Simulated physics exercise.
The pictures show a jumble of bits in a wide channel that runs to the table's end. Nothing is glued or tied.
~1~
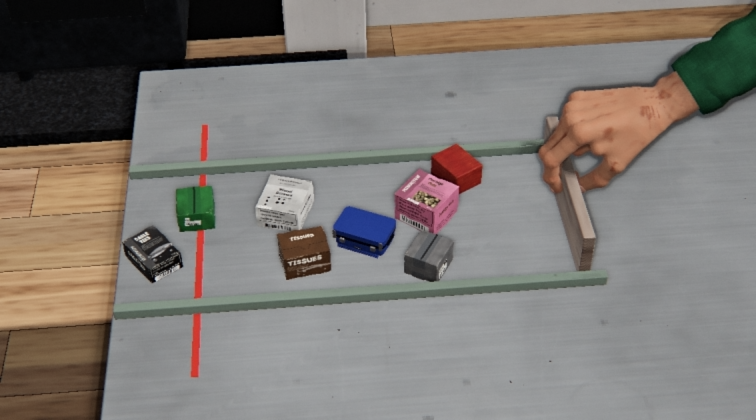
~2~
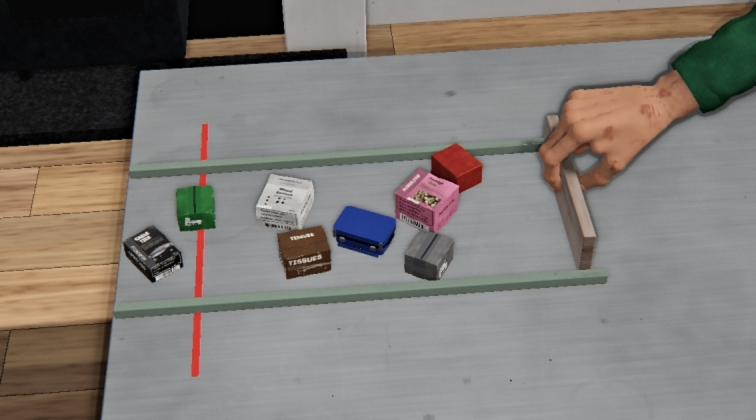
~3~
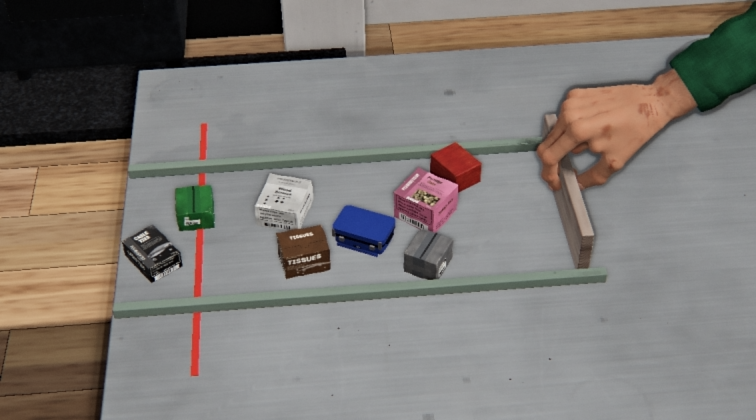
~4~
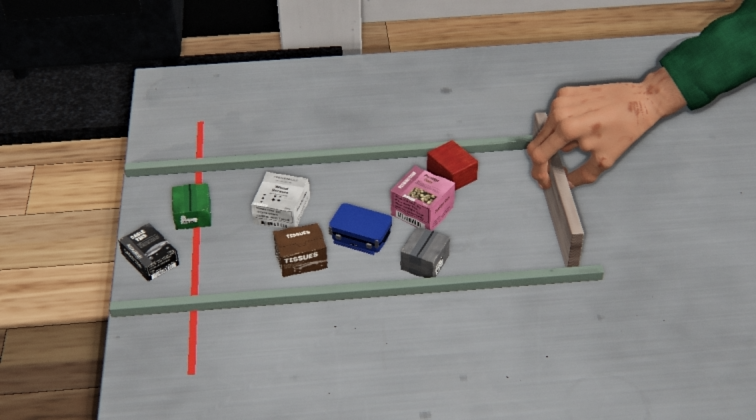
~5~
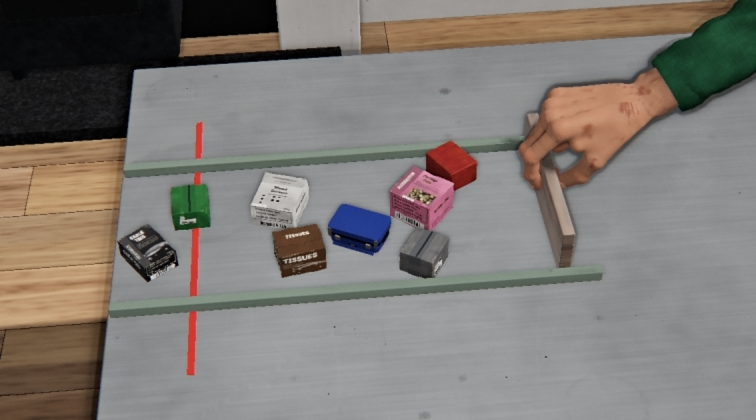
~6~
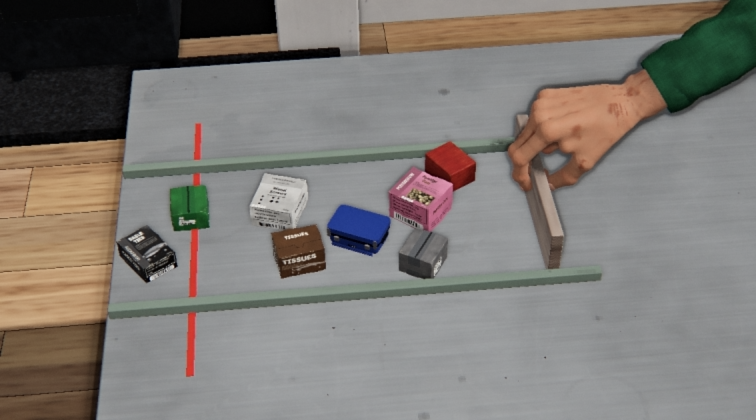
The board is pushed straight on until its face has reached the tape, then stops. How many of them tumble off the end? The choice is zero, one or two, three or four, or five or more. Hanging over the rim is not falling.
Outcome: The number that fall off is one or two.
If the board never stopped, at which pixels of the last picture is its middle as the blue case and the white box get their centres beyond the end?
At (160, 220) for the blue case; at (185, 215) for the white box.
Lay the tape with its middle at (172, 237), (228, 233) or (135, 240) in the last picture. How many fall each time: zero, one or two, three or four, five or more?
One after another: Three or four; none at all; at least five.
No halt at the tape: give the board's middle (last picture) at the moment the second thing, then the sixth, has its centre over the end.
At (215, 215) for the second, at (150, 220) for the sixth.
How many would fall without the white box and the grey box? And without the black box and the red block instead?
It would be 0 and 1.
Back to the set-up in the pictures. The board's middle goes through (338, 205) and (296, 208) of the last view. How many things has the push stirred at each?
The counts are 6 and 7.
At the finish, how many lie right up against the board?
The number is 3.
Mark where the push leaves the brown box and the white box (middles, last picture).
The brown box at (122, 276), the white box at (127, 196).
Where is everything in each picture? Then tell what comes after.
In the first picture, black box (153, 254); green box (196, 209); white box (285, 204); board (567, 193); tape (200, 236).
In the second picture, green box (196, 208); grey box (429, 256).
In the third picture, white box (284, 203); blue case (364, 232).
In the fourth picture, black box (149, 252); pink box (423, 199).
In the fifth picture, green box (191, 207); board (548, 189).
In the sixth picture, black box (147, 254); green box (190, 208); white box (279, 202); board (537, 191); tape (195, 235).
A little later, none off yet; black box at rest near (147, 254); green box at rest near (190, 208); white box at rest near (279, 202).
Next, none off yet; black box at rest near (147, 254); green box shifted a little near (175, 208); white box shifted about its own width near (225, 195).
When it is over, the number that fall off is one or two; down, green box and black box.
